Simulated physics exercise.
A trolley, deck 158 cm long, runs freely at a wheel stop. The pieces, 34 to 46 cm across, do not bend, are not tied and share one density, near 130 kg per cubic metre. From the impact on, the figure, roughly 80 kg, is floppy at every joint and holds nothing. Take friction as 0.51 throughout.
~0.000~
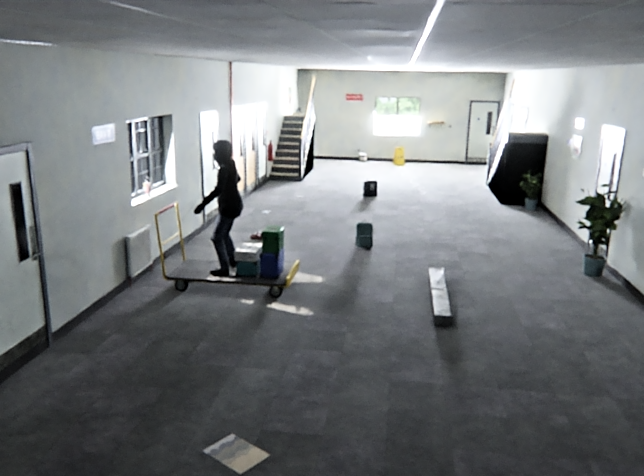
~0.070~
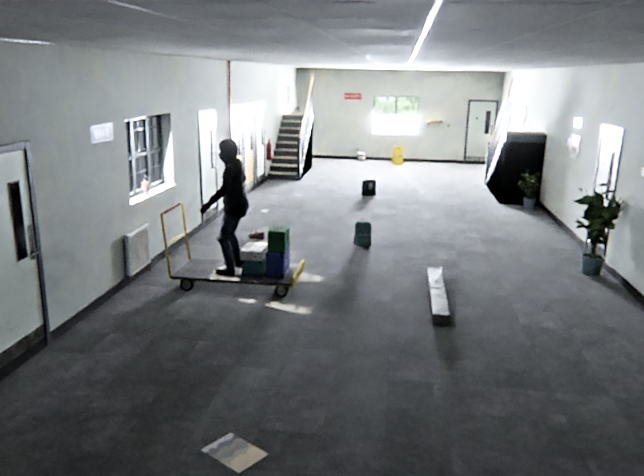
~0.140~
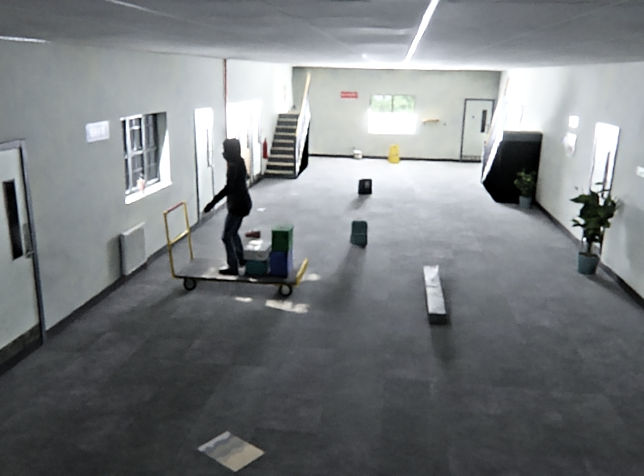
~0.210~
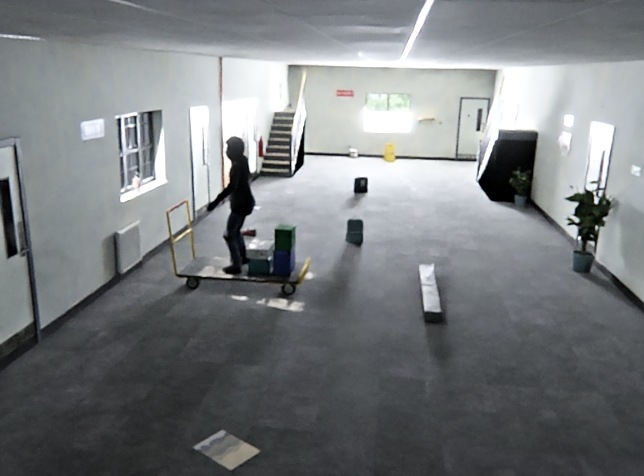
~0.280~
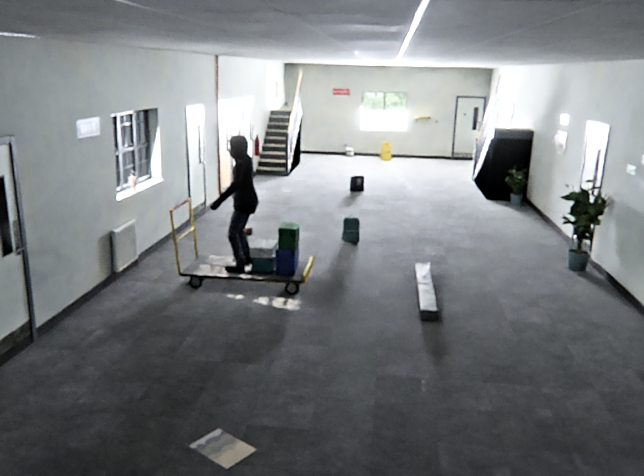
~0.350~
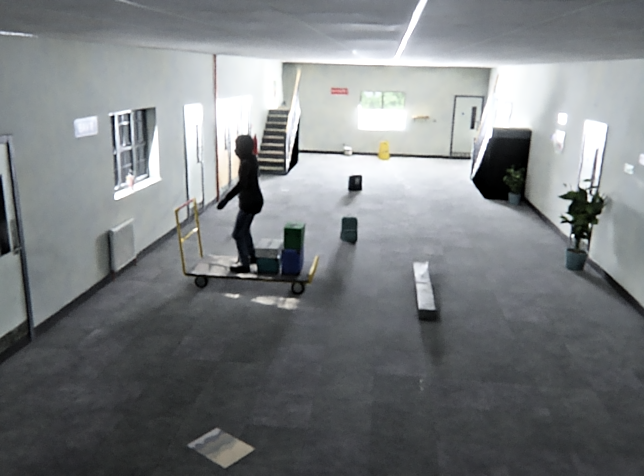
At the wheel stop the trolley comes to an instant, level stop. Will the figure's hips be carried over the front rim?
The figure's hips stay over the deck at this speed.
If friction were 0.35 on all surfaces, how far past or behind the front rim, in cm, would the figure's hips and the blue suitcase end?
Then hips 0 behind, blue 10 behind.
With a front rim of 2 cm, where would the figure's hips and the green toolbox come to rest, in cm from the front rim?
Then hips 40 past, green 60 past.
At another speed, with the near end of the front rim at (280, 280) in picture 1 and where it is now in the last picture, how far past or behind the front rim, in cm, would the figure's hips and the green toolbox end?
In that case hips 0 behind, green 50 past.
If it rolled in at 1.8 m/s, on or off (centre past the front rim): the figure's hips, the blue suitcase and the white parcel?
In that case hips off, blue on, white on.
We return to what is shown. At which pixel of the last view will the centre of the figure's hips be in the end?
Near (414, 240).
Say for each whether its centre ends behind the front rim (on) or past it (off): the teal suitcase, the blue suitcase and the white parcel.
Teal on, blue on, white on.
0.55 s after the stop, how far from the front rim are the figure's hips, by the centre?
Some 20 cm behind it.
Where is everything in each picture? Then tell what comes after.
Hips (231, 206), teal suitcase (250, 264), rim corner (287, 285); 188 cm still to roll, in the first picture.
Hips (236, 206), teal suitcase (256, 264), rim corner (293, 284); 179 cm still to roll, in the second picture.
Hips (240, 205), teal suitcase (259, 263), rim corner (297, 283); 169 cm still to roll, in the third picture.
Hips (243, 203), teal suitcase (262, 262), rim corner (300, 282); 159 cm still to roll, in the fourth picture.
Hips (246, 202), teal suitcase (265, 261), rim corner (304, 281); 150 cm still to roll, in the fifth picture.
Hips (251, 202), teal suitcase (270, 261), rim corner (310, 281); 140 cm still to roll. Speed about 1.4 m/s, in the sixth picture.
The wheels strike at 1.38 s.
After 1.93 s the figure's hips are 20 cm behind the rim, near (410, 242) in the last picture's view.
After 2.38 s the figure's hips are 16 cm behind the rim, near (413, 244) in the last picture's view.
Final state at 4.7 s, past the rim, green toolbox; behind it, white parcel, blue suitcase, teal suitcase and the figure's hips.
